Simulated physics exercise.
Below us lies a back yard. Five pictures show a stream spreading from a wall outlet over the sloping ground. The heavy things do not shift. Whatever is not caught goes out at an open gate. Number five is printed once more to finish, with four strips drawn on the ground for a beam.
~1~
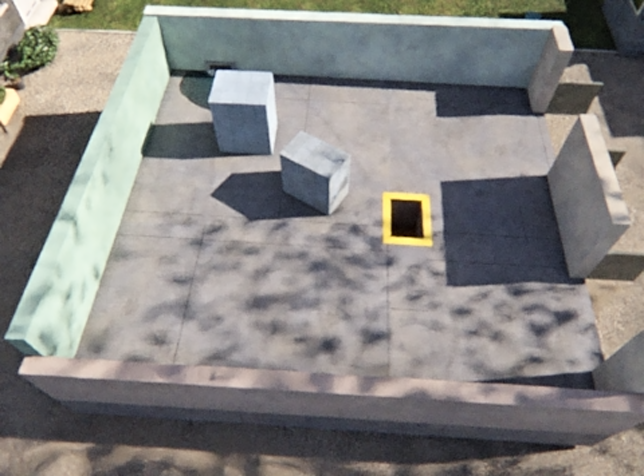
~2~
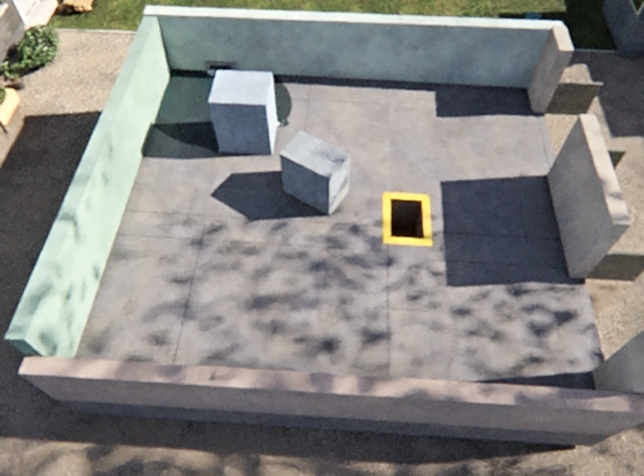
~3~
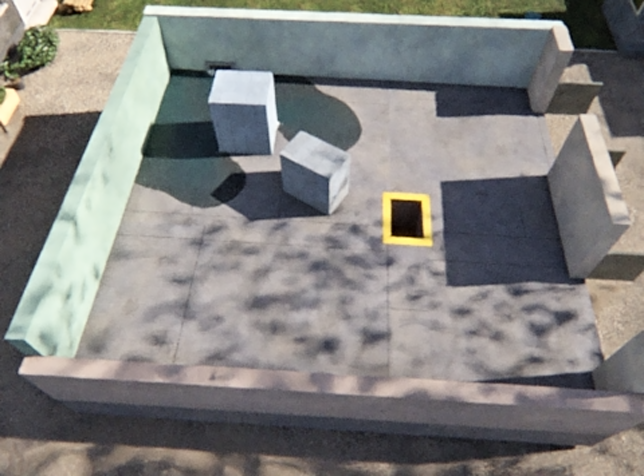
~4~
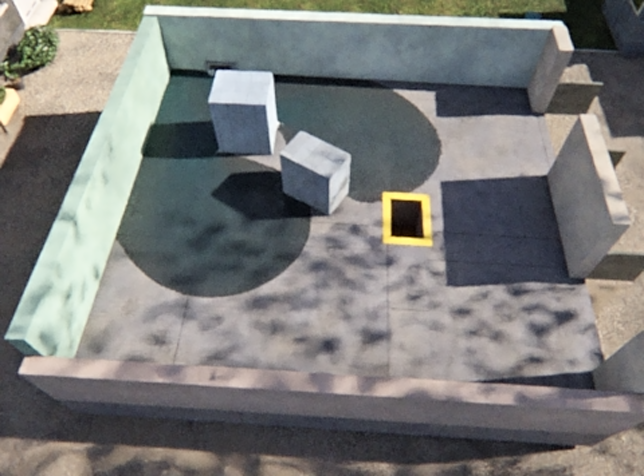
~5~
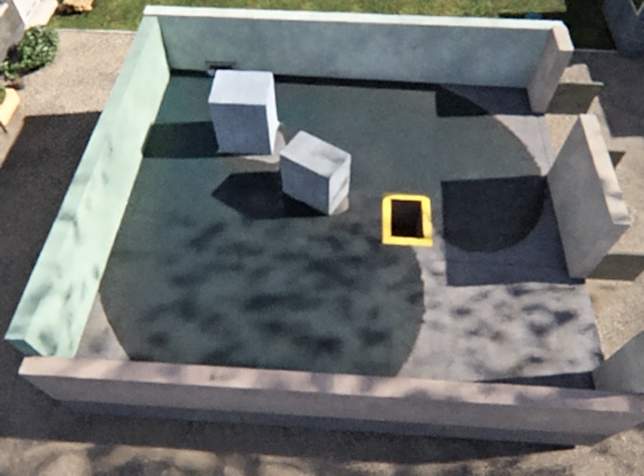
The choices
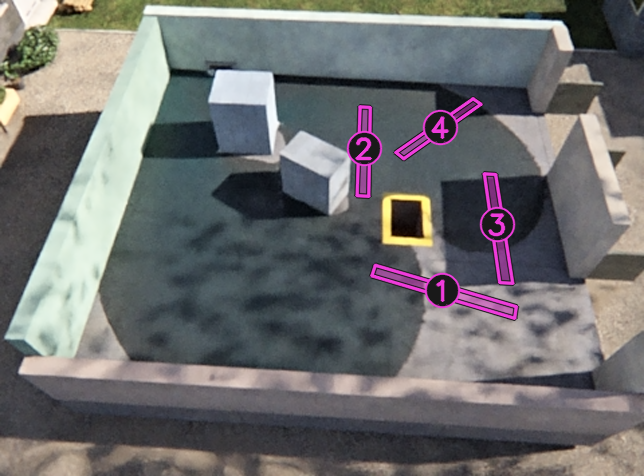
A walled yard darkens as water spreads from the back left corner past two blocks.
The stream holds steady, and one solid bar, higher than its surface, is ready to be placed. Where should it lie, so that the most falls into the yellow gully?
Best: 4.
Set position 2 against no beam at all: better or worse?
It is worse.
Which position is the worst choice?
Position 2.
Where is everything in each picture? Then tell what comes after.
In the first frame, outfall at (221, 67); yellow gully at (407, 218); open gate at (580, 322); open gate at (539, 142); front seen at (204, 94), 3 % of the ground wet; yellow gully still dry.
In the second frame, front seen at (197, 142), 9 % of the ground wet; yellow gully still dry.
In the third frame, front seen at (196, 199), 18 % of the ground wet; yellow gully still dry.
In the fourth frame, front seen at (217, 290), 40 % of the ground wet; yellow gully still dry.
In the fifth frame, front seen at (534, 223), 72 % of the ground wet; yellow gully taking water.
On the marked copy, 1 from (373, 270) to (515, 312); 2 from (362, 195) to (365, 107); 3 from (506, 282) to (489, 174); 4 from (399, 155) to (477, 101).
If 1 is chosen, about 11 % of the stream goes into the yellow gully, about 88 % out by the gates.
If 2 is chosen, about 3 % of the stream goes into the yellow gully, about 96 % out by the gates.
If 3 is chosen, about 11 % of the stream goes into the yellow gully, about 89 % out by the gates.
If 4 is chosen, about 18 % of the stream goes into the yellow gully, about 82 % out by the gates.
